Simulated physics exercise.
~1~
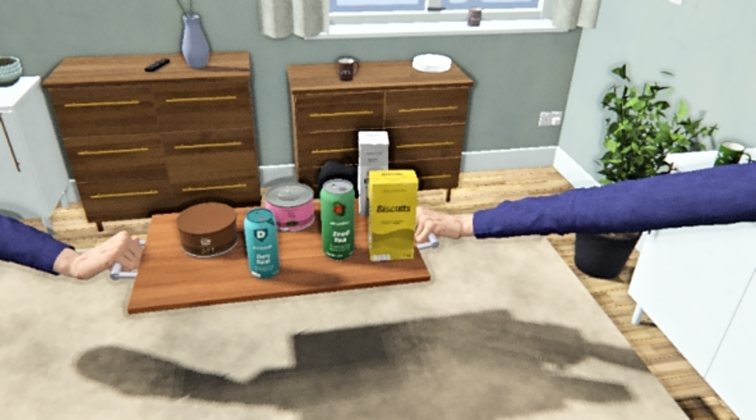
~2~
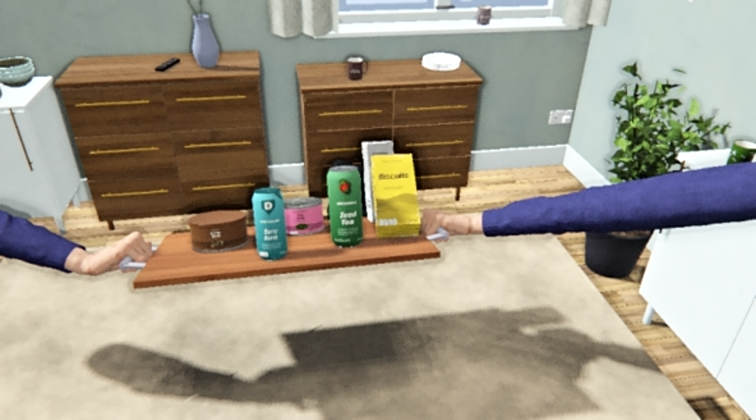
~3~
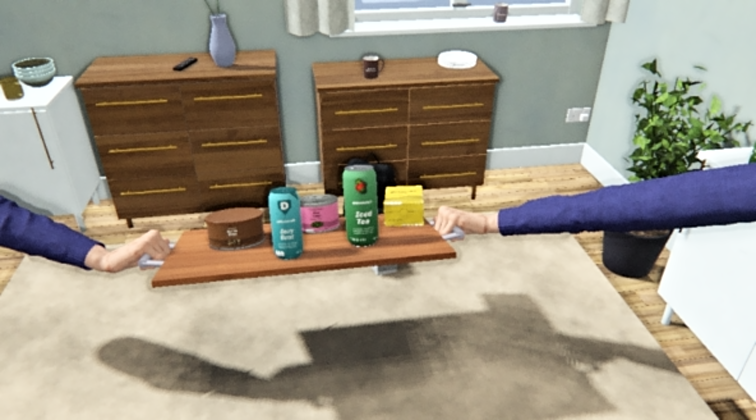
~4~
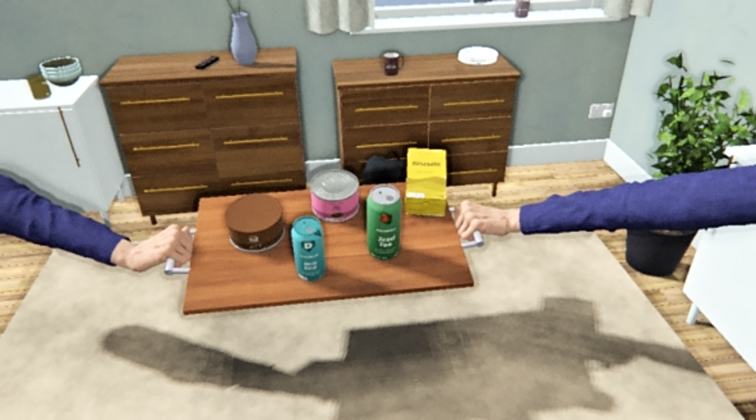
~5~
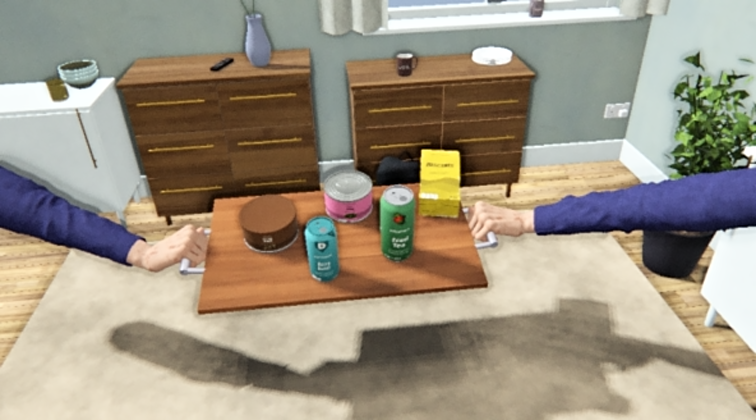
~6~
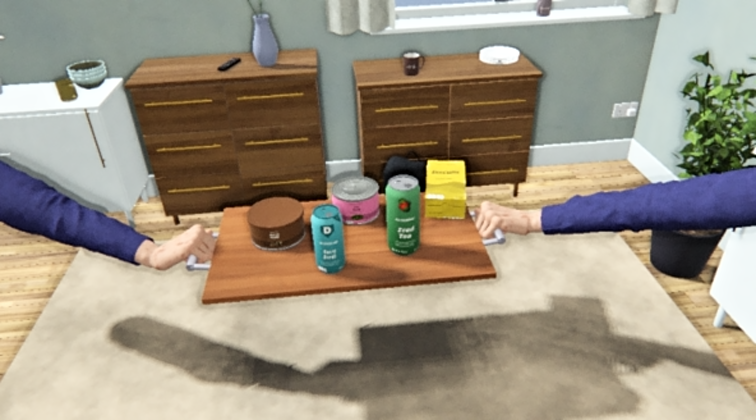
In a living room, two hands tilting a wooden tray away and back, the white carton falling off and the yellow one toppling.
